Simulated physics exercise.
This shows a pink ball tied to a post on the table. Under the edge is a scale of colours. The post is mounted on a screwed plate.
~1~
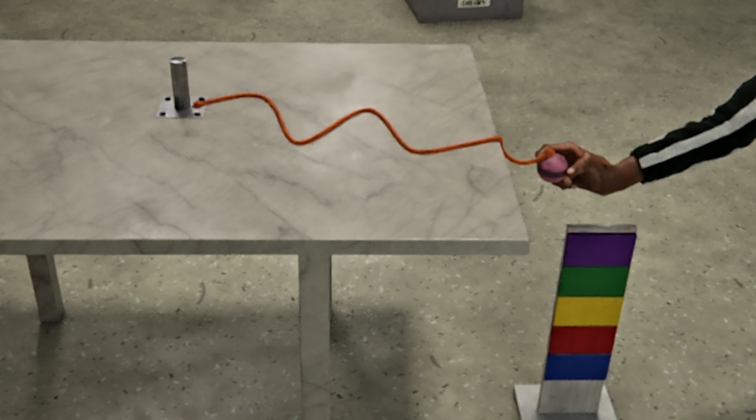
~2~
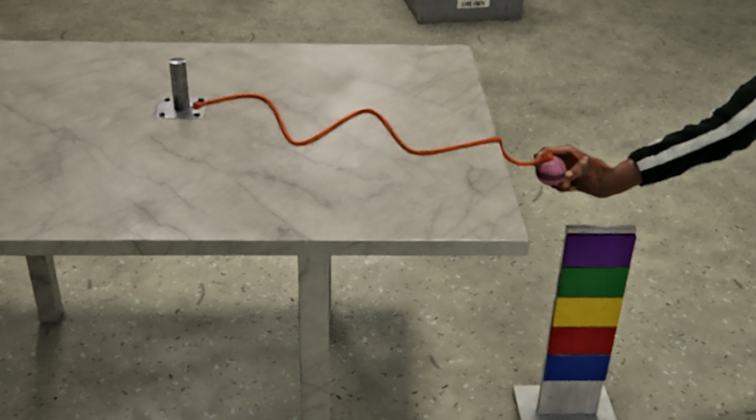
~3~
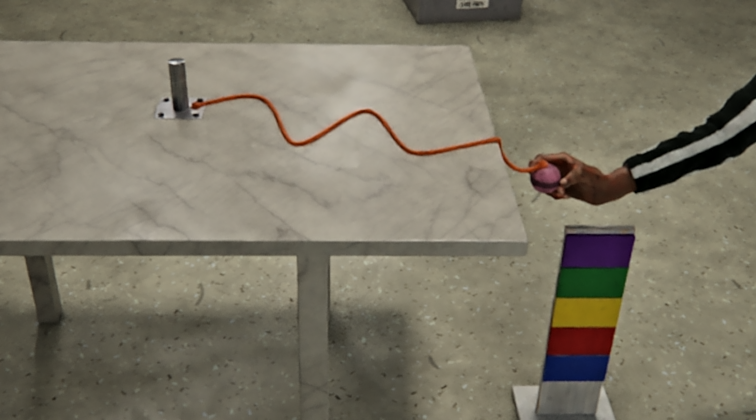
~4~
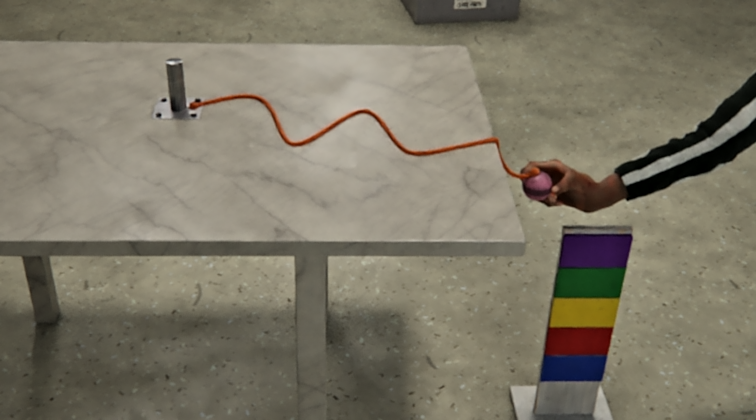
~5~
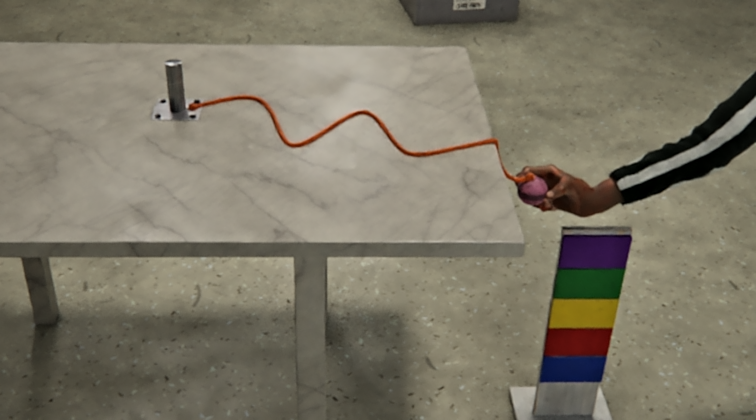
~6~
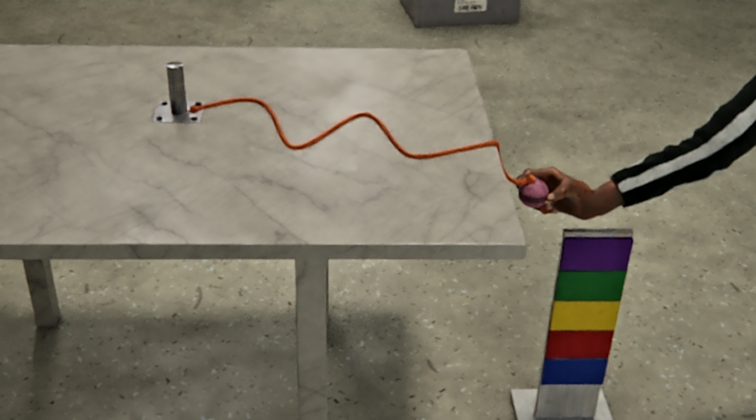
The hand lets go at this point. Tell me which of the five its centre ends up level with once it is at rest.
Its centre ends up level with red.
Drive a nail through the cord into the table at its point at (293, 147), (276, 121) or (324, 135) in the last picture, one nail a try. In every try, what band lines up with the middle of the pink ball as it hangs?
In order: Green; yellow; green.
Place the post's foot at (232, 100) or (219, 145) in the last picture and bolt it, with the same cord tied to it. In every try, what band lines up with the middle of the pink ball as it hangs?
Answer, in order: Blue, blue.
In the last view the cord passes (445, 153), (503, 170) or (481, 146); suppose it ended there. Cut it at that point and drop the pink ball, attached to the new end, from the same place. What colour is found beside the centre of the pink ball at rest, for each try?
First cut: Purple; second: Yellow; third: Green.
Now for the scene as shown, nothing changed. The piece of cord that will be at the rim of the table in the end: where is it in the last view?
It is around (379, 122).
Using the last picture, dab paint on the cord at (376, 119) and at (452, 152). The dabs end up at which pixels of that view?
I'd put the first at about (487, 140) and the other at about (483, 240).
Soon after, ball near (459, 338); level with red.
Then, ball near (488, 339); level with red.
At rest, ball near (472, 340); level with red. At red.
